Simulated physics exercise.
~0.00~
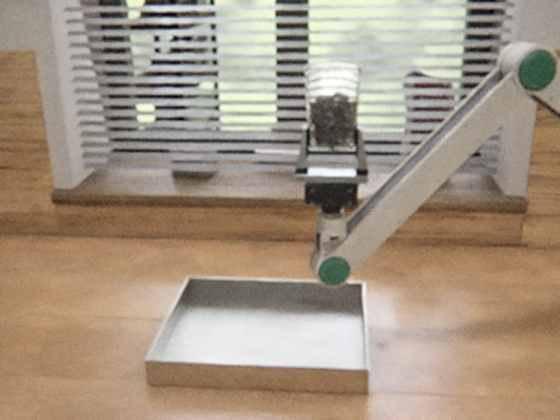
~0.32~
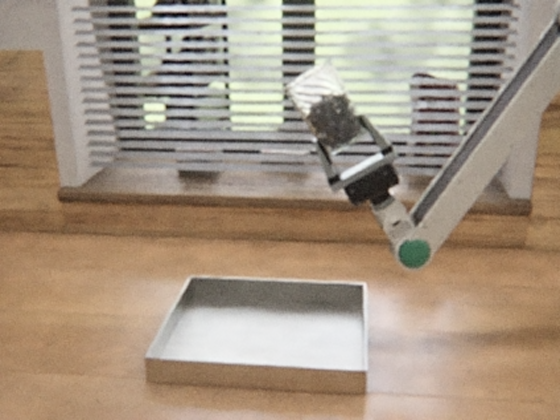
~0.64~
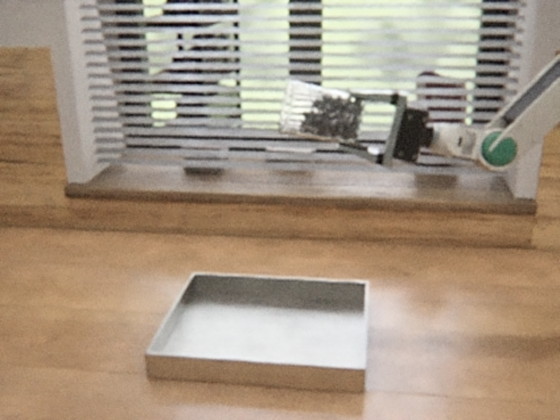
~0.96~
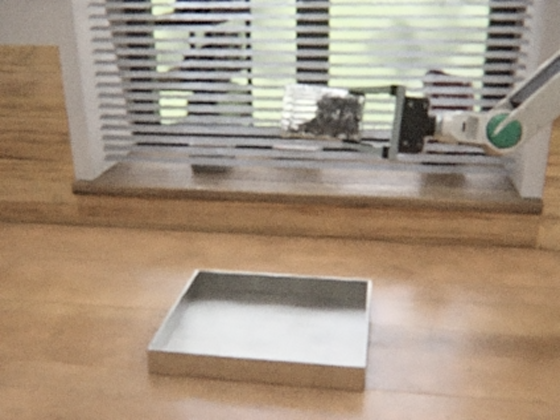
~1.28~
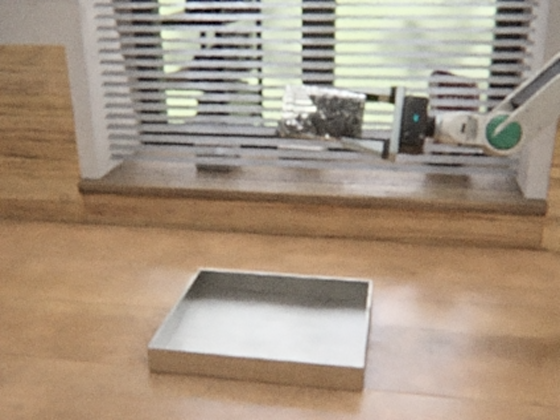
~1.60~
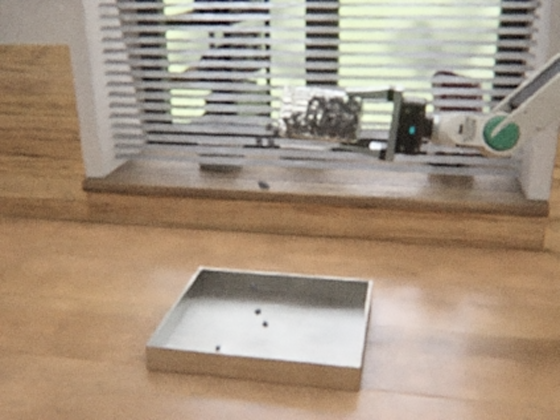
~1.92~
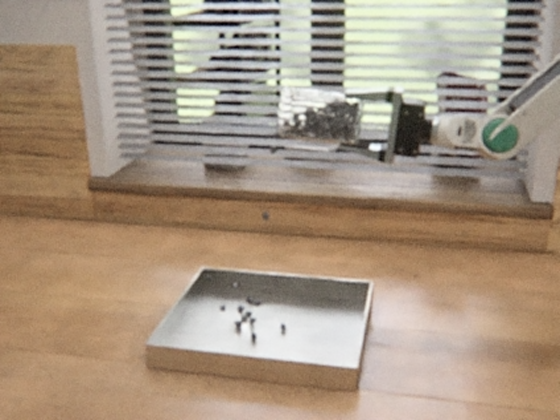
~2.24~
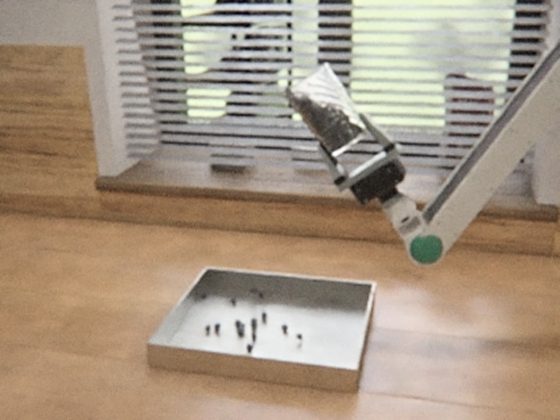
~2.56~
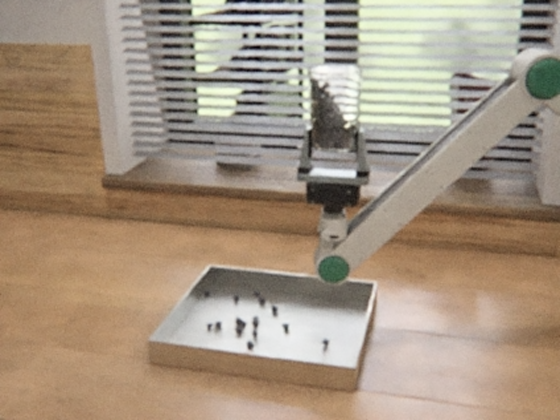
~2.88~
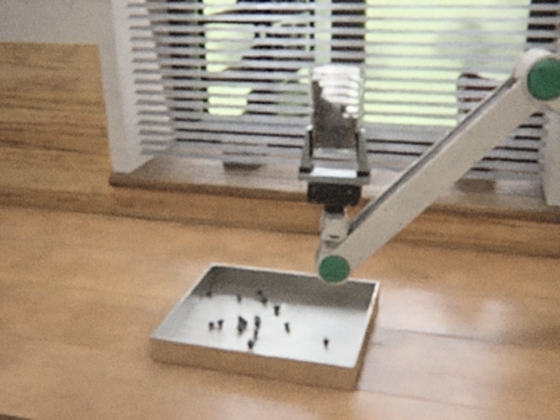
Robot arm tipping a clear cup of dark pebbles onto its side, spilling some into a tray, then standing it upright again.
